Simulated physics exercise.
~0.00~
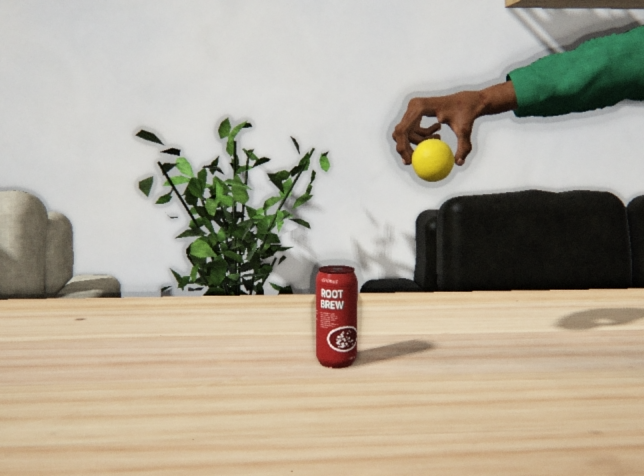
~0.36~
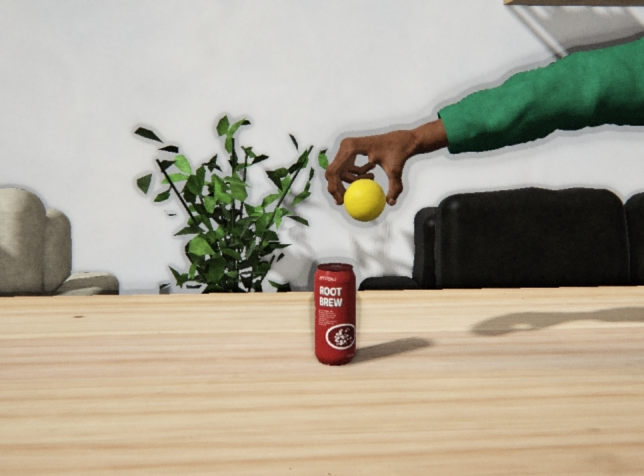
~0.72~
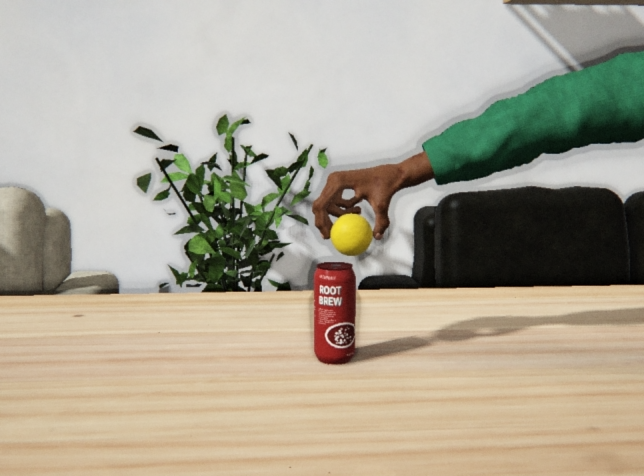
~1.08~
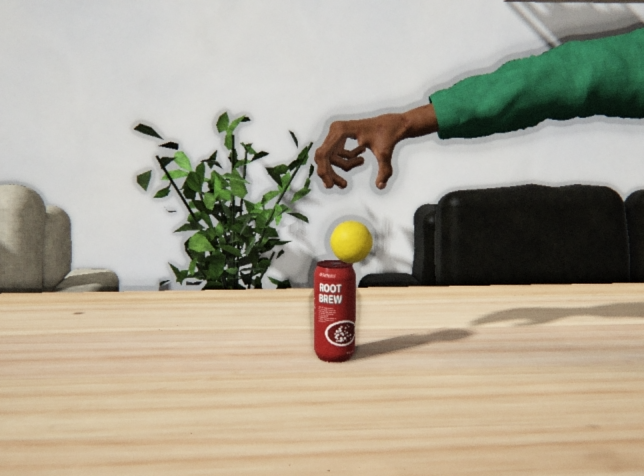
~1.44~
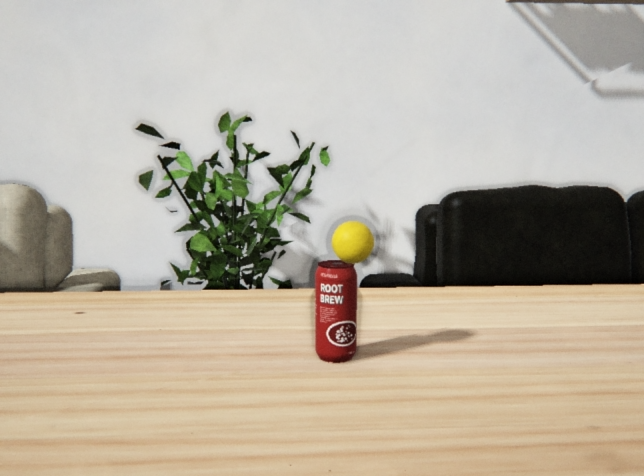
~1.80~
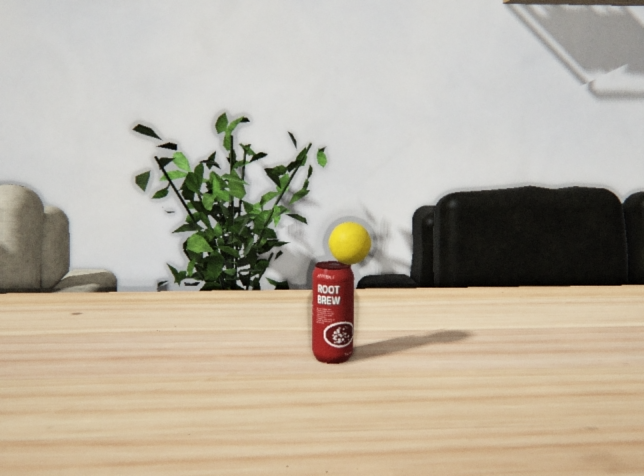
A yellow lemon, held in the fingertips of a hand in a green sleeve, hangs in the air to the upper right of a red can on a pale wooden table. The hand carries it left and down until it is above the can, then lowers it onto the top, a little right of centre. The fingers let go and the hand lifts away, leaving the frame to the right. A leafy plant and dark and light seats stand behind as the view sways slightly. The lemon stays balanced on the upright can, and nothing falls.
